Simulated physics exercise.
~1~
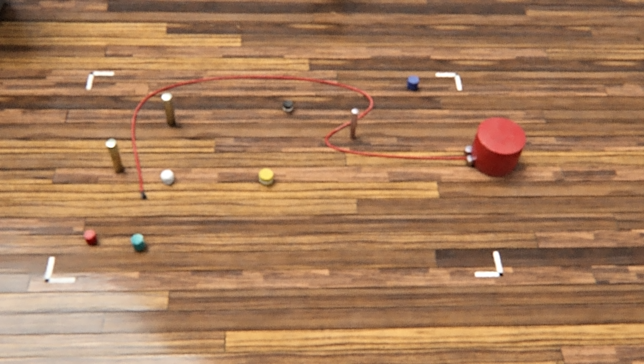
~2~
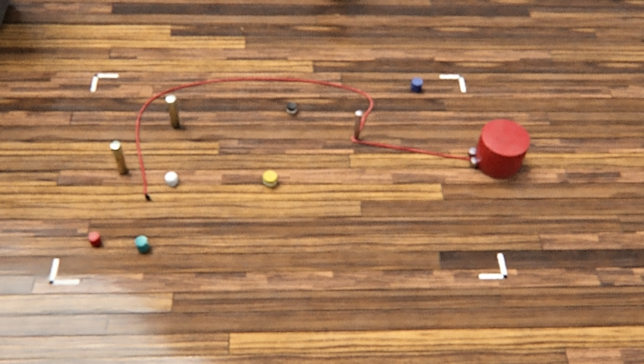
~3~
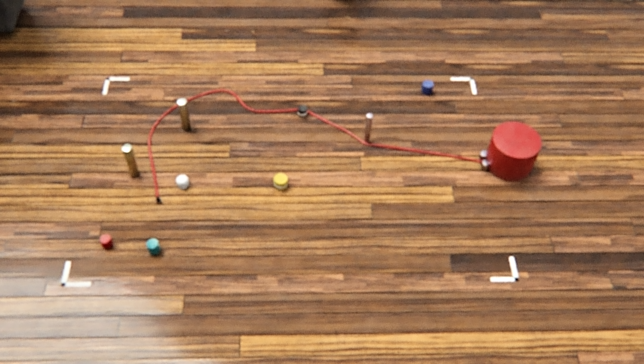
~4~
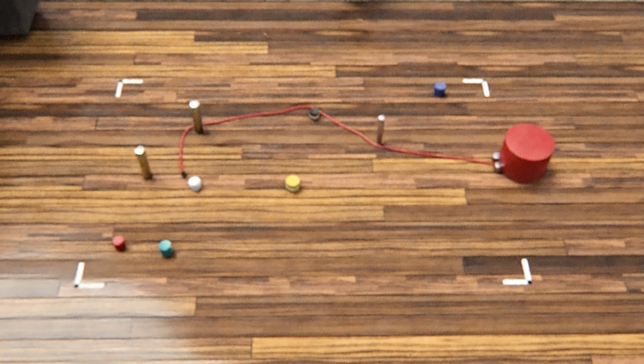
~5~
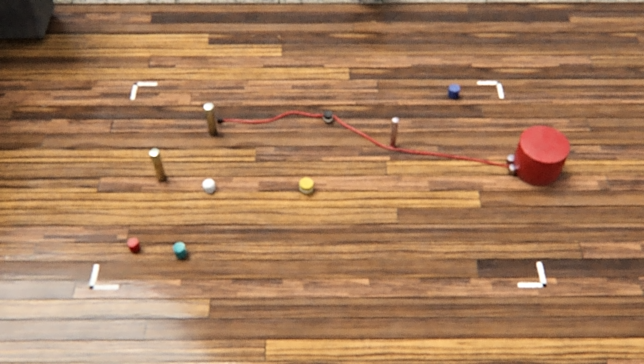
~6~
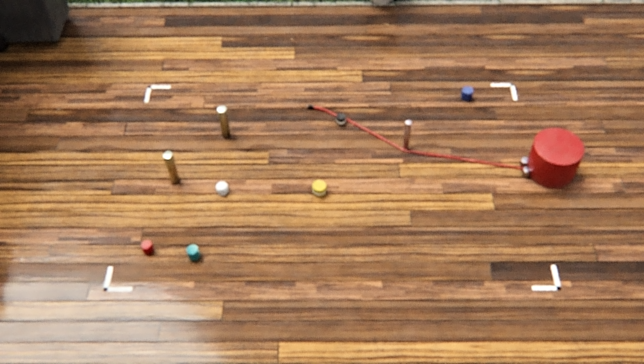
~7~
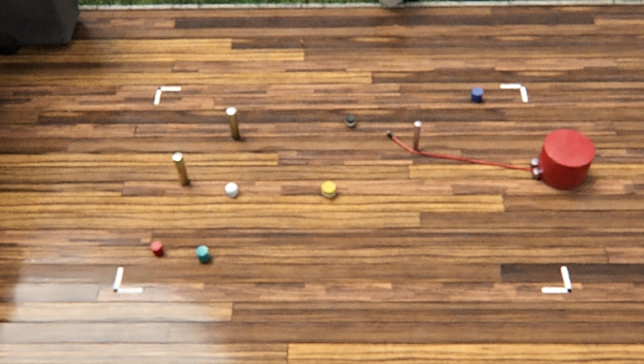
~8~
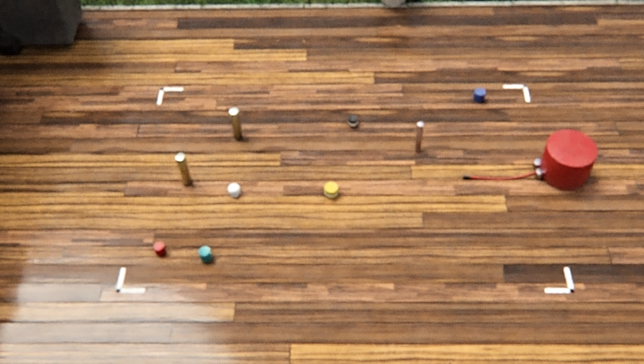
In this clip, a red cord looping past upright posts and small coloured objects on a wooden floor is steadily drawn toward a red drum at the right, ending with a short length still out while the posts and small objects stay in place.
